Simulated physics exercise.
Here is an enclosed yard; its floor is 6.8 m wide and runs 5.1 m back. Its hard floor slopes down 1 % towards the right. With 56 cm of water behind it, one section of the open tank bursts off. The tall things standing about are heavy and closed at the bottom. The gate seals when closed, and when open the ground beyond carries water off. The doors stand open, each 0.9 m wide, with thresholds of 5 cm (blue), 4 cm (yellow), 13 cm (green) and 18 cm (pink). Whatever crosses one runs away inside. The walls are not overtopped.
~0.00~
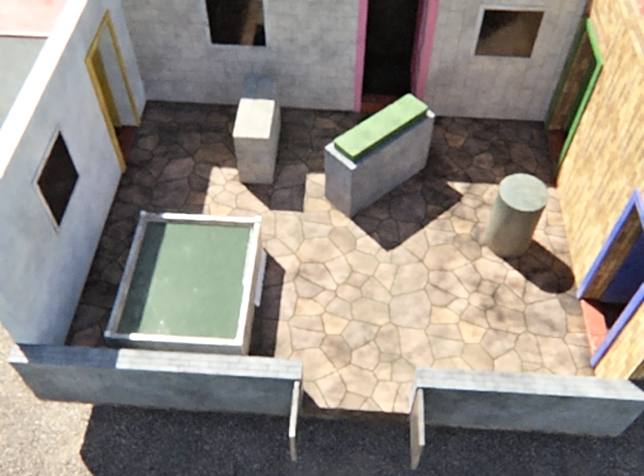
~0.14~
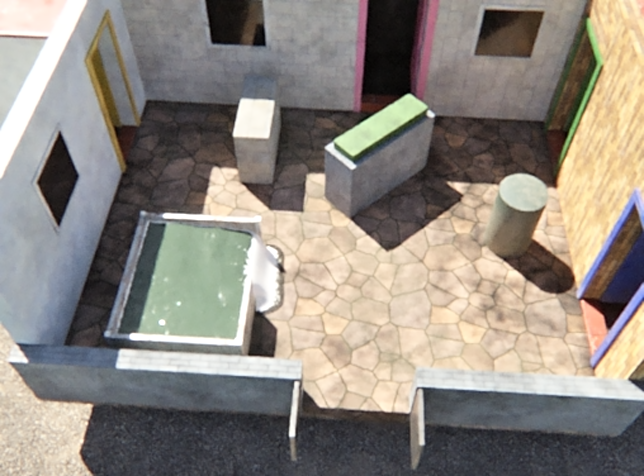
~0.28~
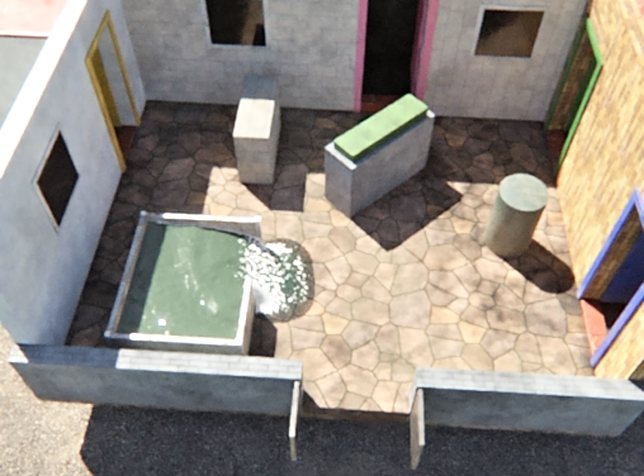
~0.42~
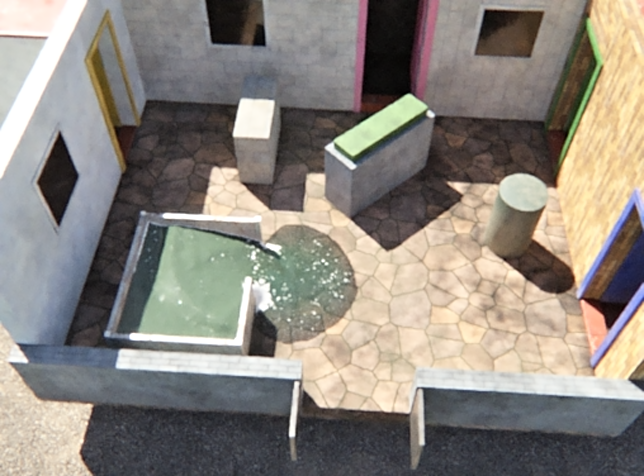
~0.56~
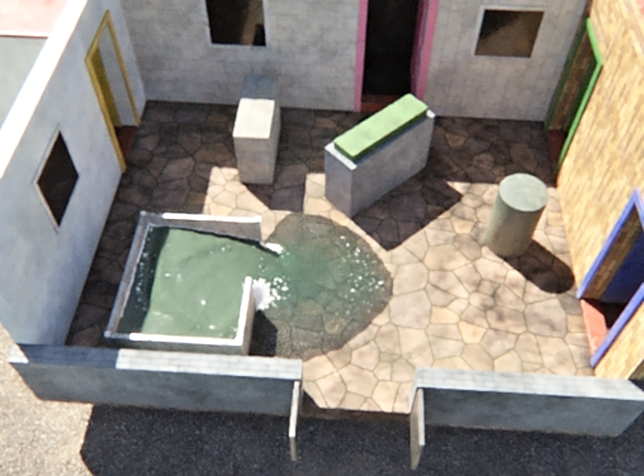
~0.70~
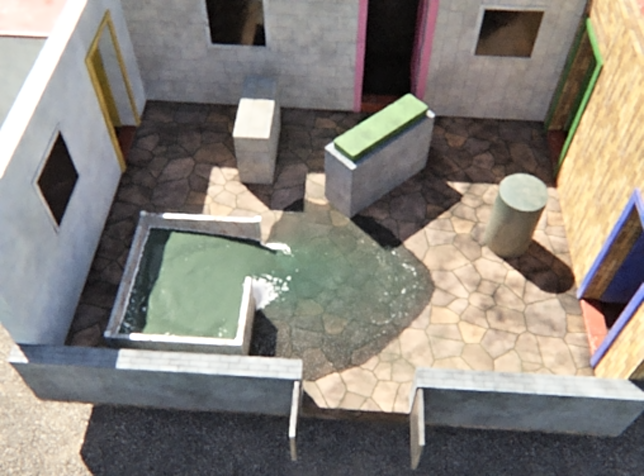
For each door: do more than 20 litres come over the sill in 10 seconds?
Door by door: At the blue door it exceeds the limit; at the yellow door it stays under the limit; at the green door it stays under the limit; at the pink door it keeps below the limit.
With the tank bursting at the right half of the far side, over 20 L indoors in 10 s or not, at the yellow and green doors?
Then: Yellow past it, green under.
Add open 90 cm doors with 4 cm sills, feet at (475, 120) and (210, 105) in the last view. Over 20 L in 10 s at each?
In turn: Past it, below.
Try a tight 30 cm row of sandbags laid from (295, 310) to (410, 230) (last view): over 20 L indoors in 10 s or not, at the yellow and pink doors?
Then: Yellow not over, pink under.
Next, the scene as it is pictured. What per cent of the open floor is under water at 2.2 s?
Some 50 per cent of it.
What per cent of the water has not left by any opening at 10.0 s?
Some 84 per cent remains.
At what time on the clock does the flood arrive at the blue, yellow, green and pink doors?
Blue 1.6 s, yellow not within the 10 s, green 2.4 s, pink 3.2 s.
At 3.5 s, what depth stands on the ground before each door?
Depths in cm: Blue 16, yellow 0, green 12, pink 1.
After 1.4 s water covers 35 % of the floor and is deepest (28 cm) near (272, 276); blue door not reached, yellow door not reached, green door not reached, pink door not reached.
After 2.2 s water covers 50 % of the floor and is deepest (24 cm) near (574, 294); blue door 12 cm at the sill, 13 L in, yellow door not reached, green door not reached, pink door not reached.
After 3.5 s water covers 55 % of the floor and is deepest (21 cm) near (540, 123); blue door 16 cm at the sill, 89 L in, yellow door not reached, green door 12 cm at the sill, 2 L in, pink door 1 cm at the sill, 0 L in.
After 6.0 s water covers 65 % of the floor and is deepest (15 cm) near (518, 121); blue door 10 cm at the sill, 148 L in, yellow door not reached, green door 11 cm at the sill, 5 L in, pink door 3 cm at the sill, 0 L in.
After 10.0 s water covers 75 % of the floor and is deepest (8 cm) near (574, 294); blue door 8 cm at the sill, 175 L in, yellow door not reached, green door 8 cm at the sill, 5 L in, pink door 5 cm at the sill, 0 L in.
